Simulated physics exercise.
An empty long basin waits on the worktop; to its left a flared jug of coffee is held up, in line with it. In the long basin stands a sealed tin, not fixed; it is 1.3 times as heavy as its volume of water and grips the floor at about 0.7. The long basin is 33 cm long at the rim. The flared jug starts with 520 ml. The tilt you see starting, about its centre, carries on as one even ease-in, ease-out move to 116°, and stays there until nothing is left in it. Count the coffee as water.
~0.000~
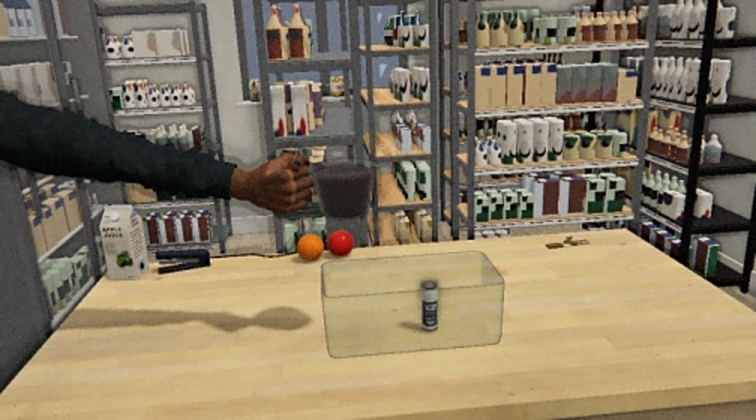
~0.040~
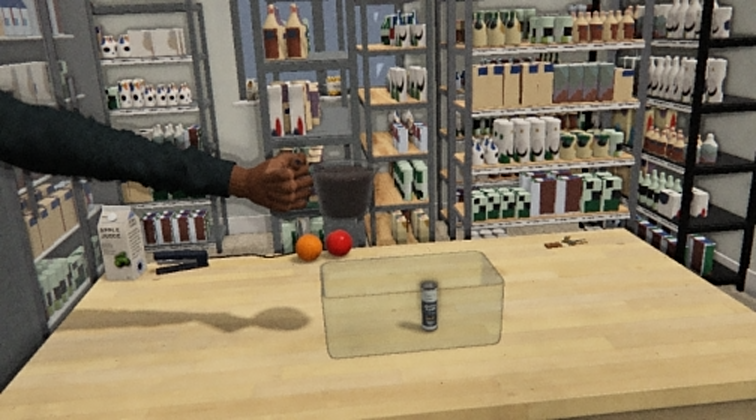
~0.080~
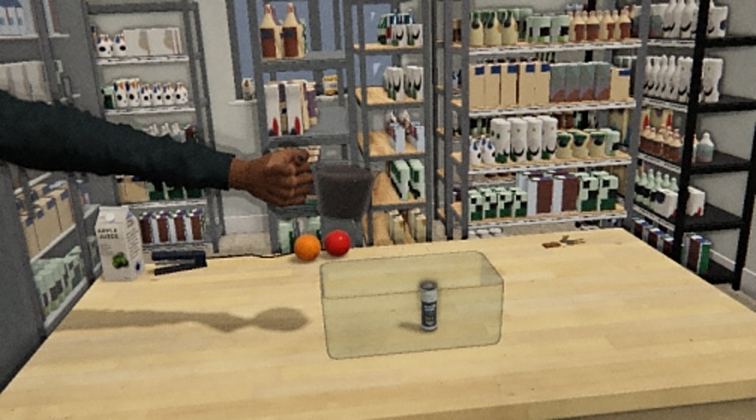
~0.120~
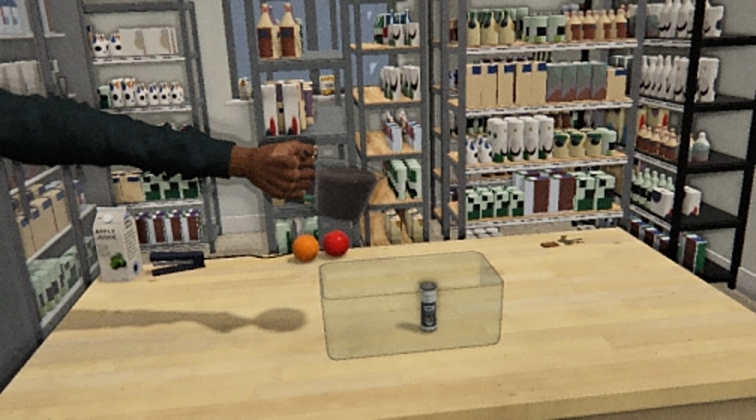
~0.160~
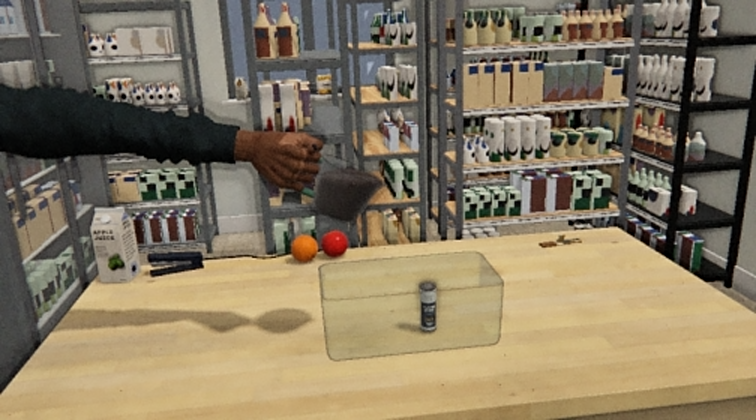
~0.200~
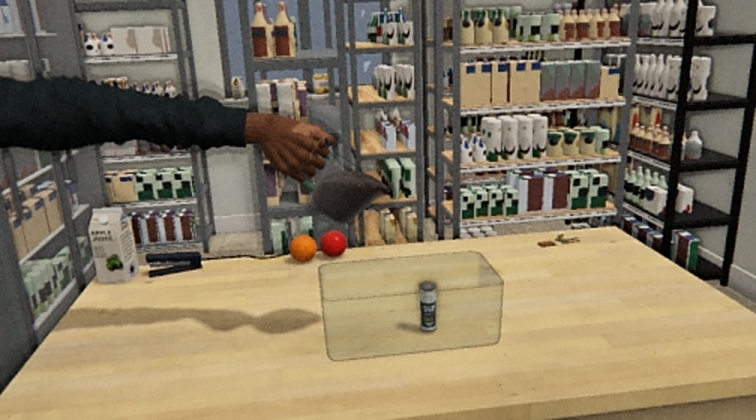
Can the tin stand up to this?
The tin goes over.
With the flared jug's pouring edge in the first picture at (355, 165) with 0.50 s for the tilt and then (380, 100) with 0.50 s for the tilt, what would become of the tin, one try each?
First it remains upright; then it falls.
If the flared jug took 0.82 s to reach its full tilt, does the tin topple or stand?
Then it falls.
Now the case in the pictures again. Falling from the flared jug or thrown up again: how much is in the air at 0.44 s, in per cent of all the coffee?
About 44 per cent.
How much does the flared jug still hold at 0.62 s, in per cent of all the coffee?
About 1 per cent.
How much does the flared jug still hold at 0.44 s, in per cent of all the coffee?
Some 22 per cent.
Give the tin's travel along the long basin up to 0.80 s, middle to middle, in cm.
About 7 cm.
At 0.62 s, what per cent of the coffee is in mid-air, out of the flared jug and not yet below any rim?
Some 5 per cent.
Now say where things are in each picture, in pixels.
The first frame shows tilt 0°; pouring edge (381, 164); surface from (314, 174) to (373, 170); the long basin's rim runs from (322, 280) to (493, 267); the tin's top is at (429, 287).
The second frame shows tilt 2°; pouring edge (382, 165); surface from (314, 174) to (373, 171).
The third frame shows tilt 7°; pouring edge (383, 169); surface from (315, 173) to (374, 172).
The fourth frame shows tilt 16°; pouring edge (385, 176); surface from (317, 173) to (377, 175).
The fifth frame shows tilt 27°; pouring edge (387, 184); surface from (318, 177) to (381, 179).
The sixth frame shows tilt 40°; pouring edge (387, 194); surface from (316, 185) to (382, 187); 3 per cent is over the edge.
After 0.44 s the tilt is 112° and 21 per cent is still to pour; the tin stands where it began.
After 0.62 s the tilt is 116° and 1 per cent is still to pour; the tin leans 19°.
After 0.80 s the tilt is 116° and 0 per cent is still to pour; the tin lies on its side.
After 1.00 s the tilt is 116° and 0 per cent is still to pour; the tin lies on its side.
In the end the tin lies on its side.
